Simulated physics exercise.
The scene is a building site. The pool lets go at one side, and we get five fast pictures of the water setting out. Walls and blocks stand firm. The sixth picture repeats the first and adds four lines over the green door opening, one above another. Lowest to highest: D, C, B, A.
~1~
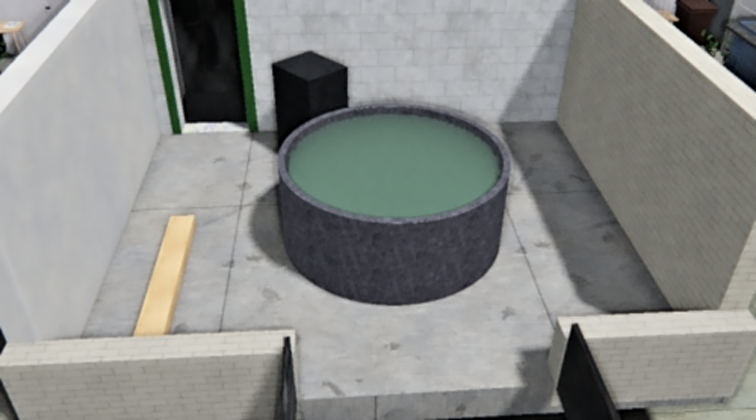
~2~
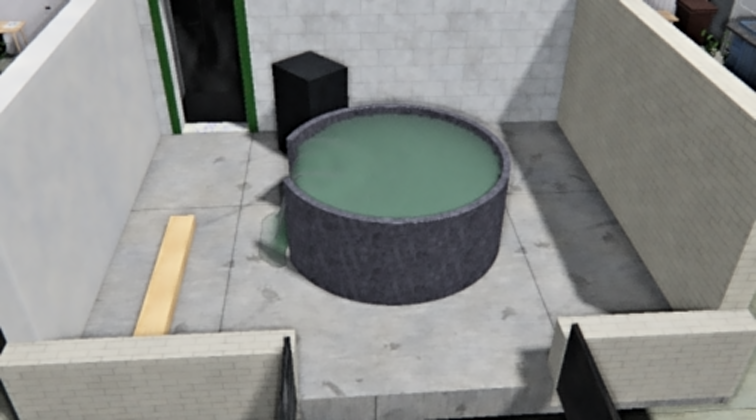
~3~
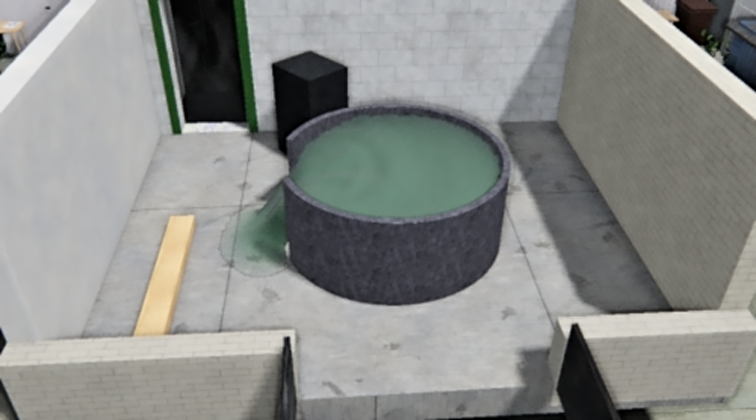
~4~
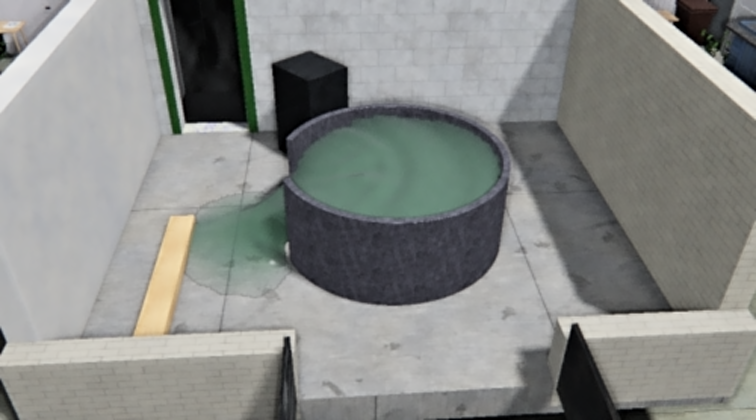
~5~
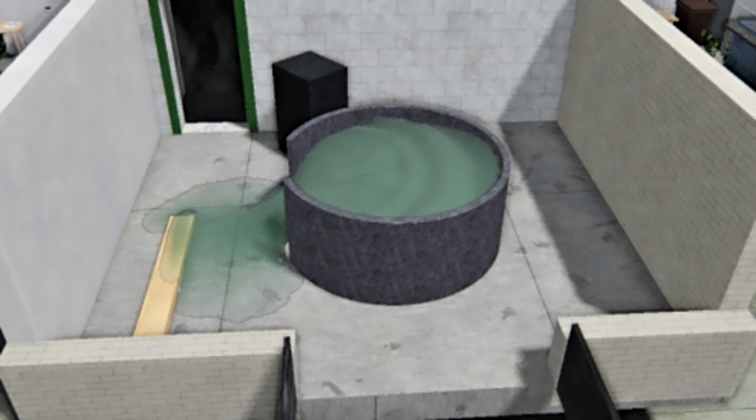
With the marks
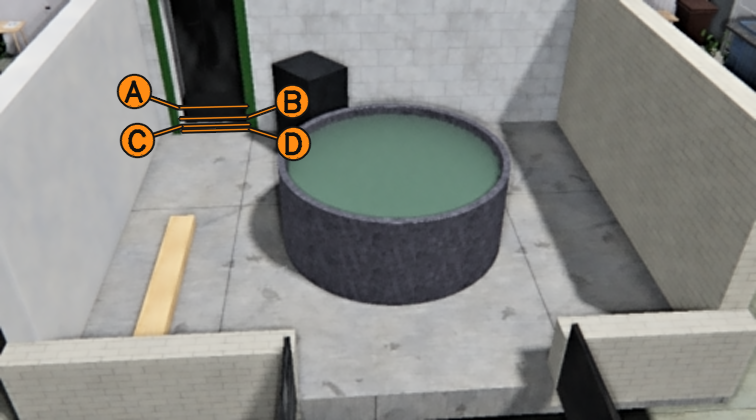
In a walled concrete yard at a building site, a round dark tank of still green water stands near a black block and a green doorway. A gap shows at its left side and water pours out, rippling the surface inside, then spreads left across the slabs, reaching and covering the far end of a wooden plank.
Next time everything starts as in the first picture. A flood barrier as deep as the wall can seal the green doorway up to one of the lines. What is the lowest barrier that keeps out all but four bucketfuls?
It is A.
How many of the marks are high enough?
One.
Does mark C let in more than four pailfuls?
Yes.
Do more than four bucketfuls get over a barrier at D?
Yes, it does.
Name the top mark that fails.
Mark B.
On the marked copy, A at (212, 107); B at (214, 117); C at (215, 125); D at (216, 130); from the bottom up D, C, B, A.
With A, a bucket or two gets in.
With B, about 12 bucketfuls get in.
With C, dozens of bucketfuls pour in.
With D, dozens of bucketfuls pour in.
